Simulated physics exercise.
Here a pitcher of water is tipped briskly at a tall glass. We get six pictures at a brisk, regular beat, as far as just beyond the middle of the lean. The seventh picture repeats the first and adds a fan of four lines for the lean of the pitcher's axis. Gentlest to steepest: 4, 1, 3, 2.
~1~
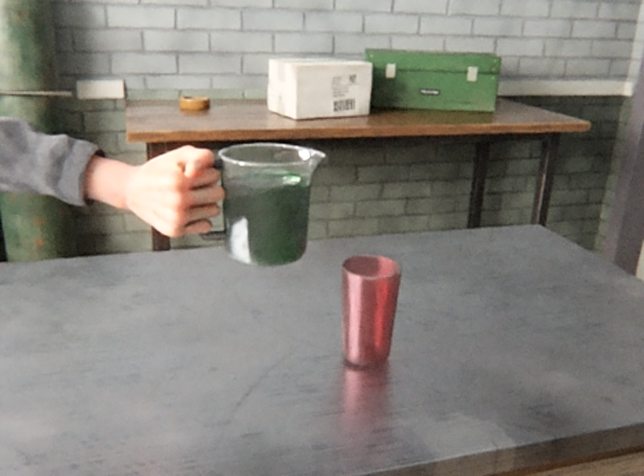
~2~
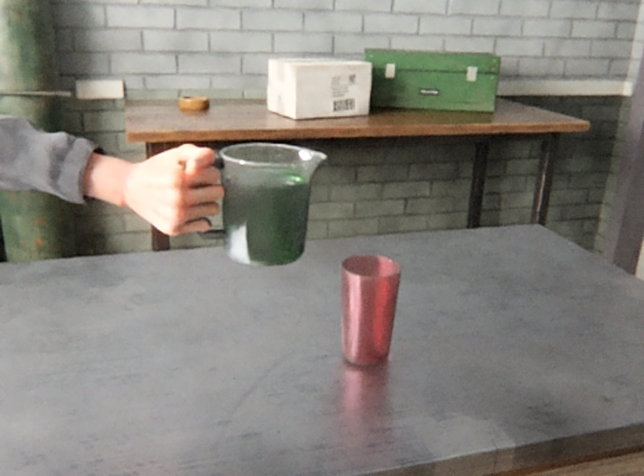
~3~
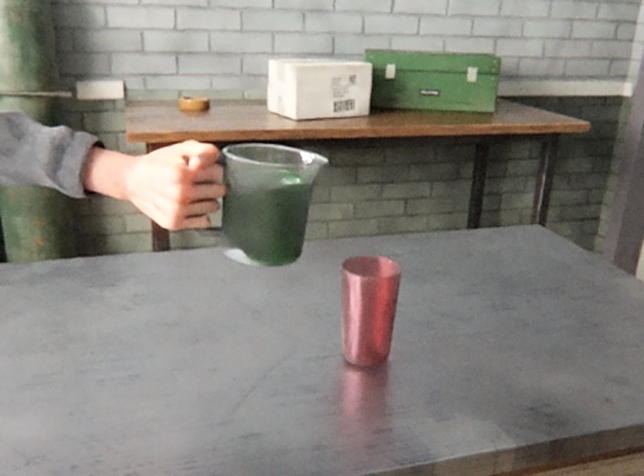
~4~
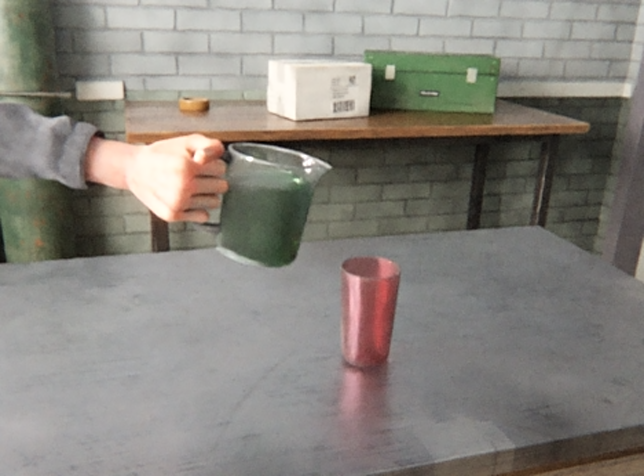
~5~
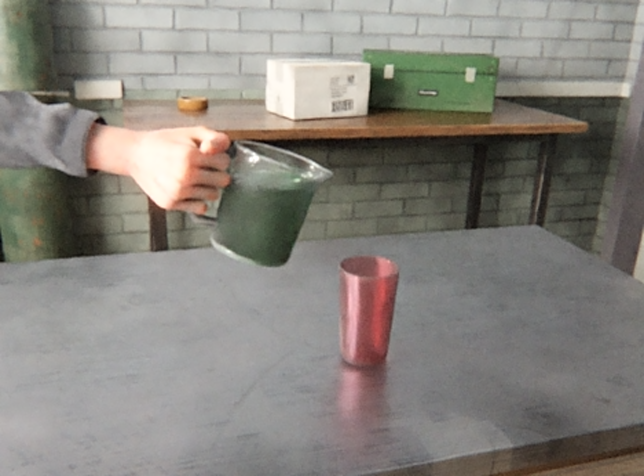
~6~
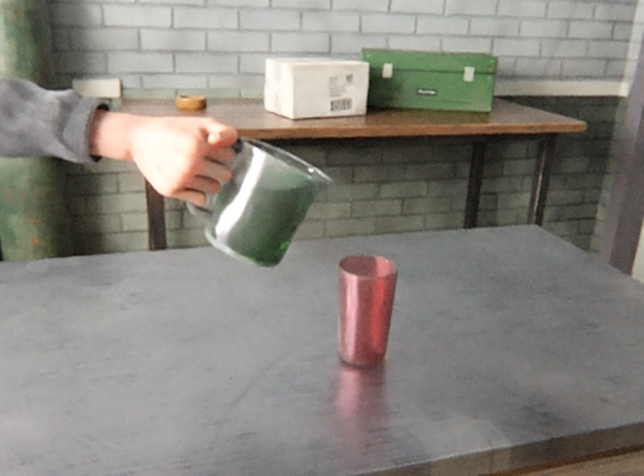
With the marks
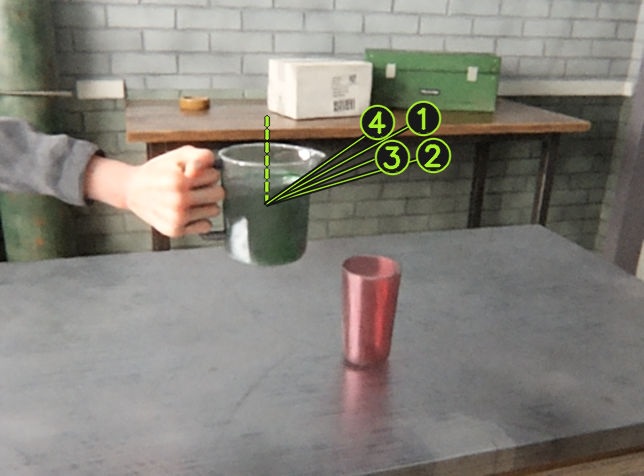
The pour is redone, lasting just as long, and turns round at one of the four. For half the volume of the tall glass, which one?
Tilt 4.
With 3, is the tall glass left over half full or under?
Over half.
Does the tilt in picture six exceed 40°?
No, it does not.
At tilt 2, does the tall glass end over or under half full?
Over half.
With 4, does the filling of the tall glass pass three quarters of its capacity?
No, it does not.
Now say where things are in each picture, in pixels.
Upright, lip at (323, 154); rim of the tall glass round (372, 266); nothing has left yet, in the first picture.
Upright, lip at (323, 156); nothing has left yet, in the second picture.
Tipped about 5°, lip at (326, 160); nothing has left yet, in the third picture.
Tipped about 10°, lip at (329, 166); nothing has left yet, in the fourth picture.
Tipped about 17°, lip at (331, 173); nothing has left yet, in the fifth picture.
Tipped about 24°, lip at (332, 181); nothing has left yet, in the sixth picture.
In lime, 1 at (408, 126); 2 at (417, 159); 3 at (374, 159); 4 at (364, 136).
With 1, the tall glass ends with about 65 % of what it can hold.
With 2, the tall glass ends with about 95 % of what it can hold; 4 % of the water is spilt.
With 3, the tall glass ends with about 82 % of what it can hold.
With 4, the tall glass ends with about 47 % of what it can hold.
